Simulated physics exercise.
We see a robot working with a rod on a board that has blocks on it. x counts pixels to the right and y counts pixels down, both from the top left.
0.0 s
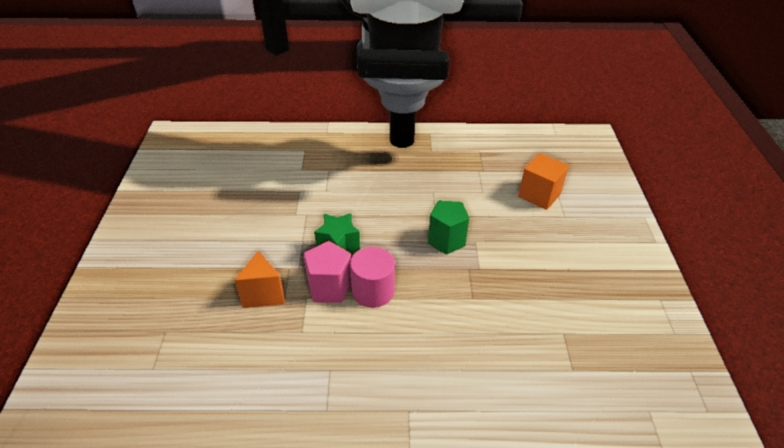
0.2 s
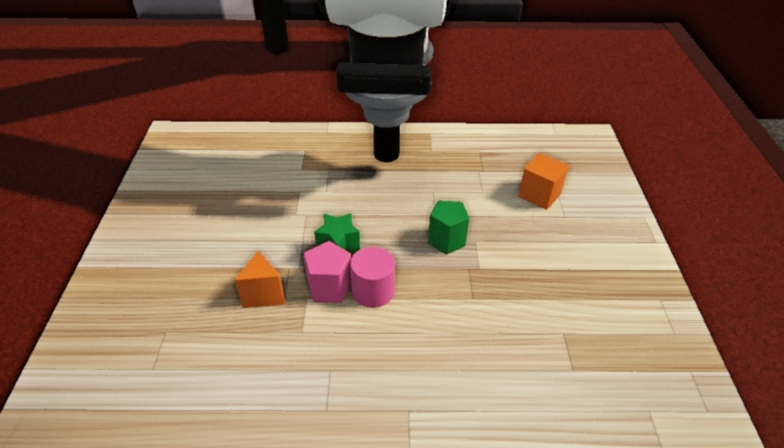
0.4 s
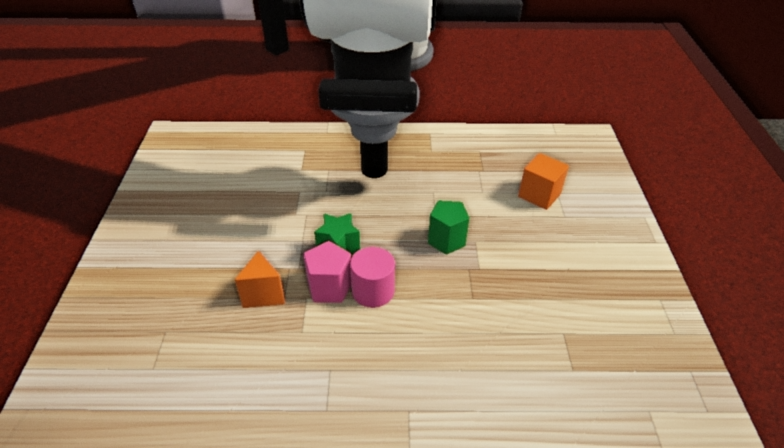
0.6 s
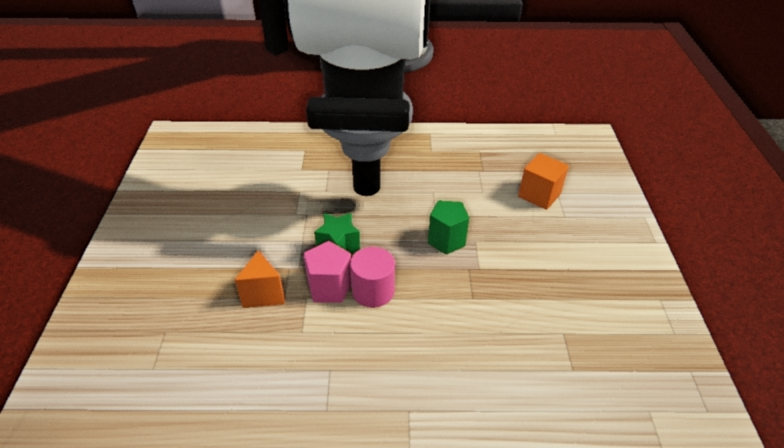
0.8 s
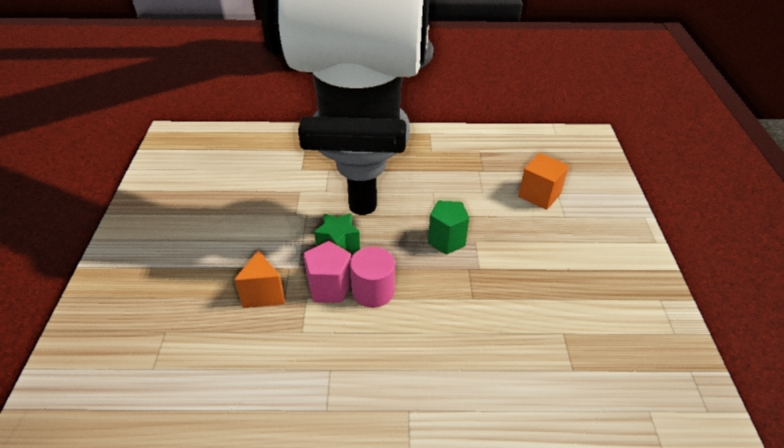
A robot arm with a white and black body and a dark rod reaches over a pale wooden board on a red surface, seen from above at the front. An orange triangle, green star, pink pentagon and pink cylinder sit left of centre, with a green block nearer the middle and an orange one upper right. The rod moves forward and slightly left toward the star while the blocks and camera stay still.
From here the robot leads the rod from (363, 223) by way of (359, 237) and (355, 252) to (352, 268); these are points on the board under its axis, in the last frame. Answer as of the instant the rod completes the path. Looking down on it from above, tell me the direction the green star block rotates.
I'd predict that, seen from above, the green star block rotates clockwise.
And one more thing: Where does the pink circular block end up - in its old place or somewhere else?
Stays where it is.
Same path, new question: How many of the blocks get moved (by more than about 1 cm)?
The push moves two blocks more than 1 cm.
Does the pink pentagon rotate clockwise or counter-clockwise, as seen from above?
Its rotation is counterclockwise.
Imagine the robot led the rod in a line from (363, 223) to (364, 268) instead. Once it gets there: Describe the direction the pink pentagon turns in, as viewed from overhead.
Turns anticlockwise.
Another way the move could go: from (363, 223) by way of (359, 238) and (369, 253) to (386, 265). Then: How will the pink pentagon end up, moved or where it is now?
The block moves away from its spot.
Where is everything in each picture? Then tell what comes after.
Rod tip (402, 141); block tops, pink pentagon (327, 259); green star block (337, 226); pink circular block (373, 262), in the first frame.
Rod (387, 155); blocks unchanged, in the second frame.
Rod (374, 170); blocks unchanged, in the third frame.
Rod (367, 188); blocks unchanged, in the fourth frame.
Rod (363, 206); pink pentagon (327, 259); green star block (337, 226); pink circular block (373, 262), in the fifth frame.
On the path given first. Halfway along, rod (355, 228); pink pentagon (317, 272); green star block (329, 238).
At the end, rod (351, 251); pink pentagon (304, 283), turned 30° anticlockwise; green star block (316, 252), turned 50° clockwise; pink circular block in place.
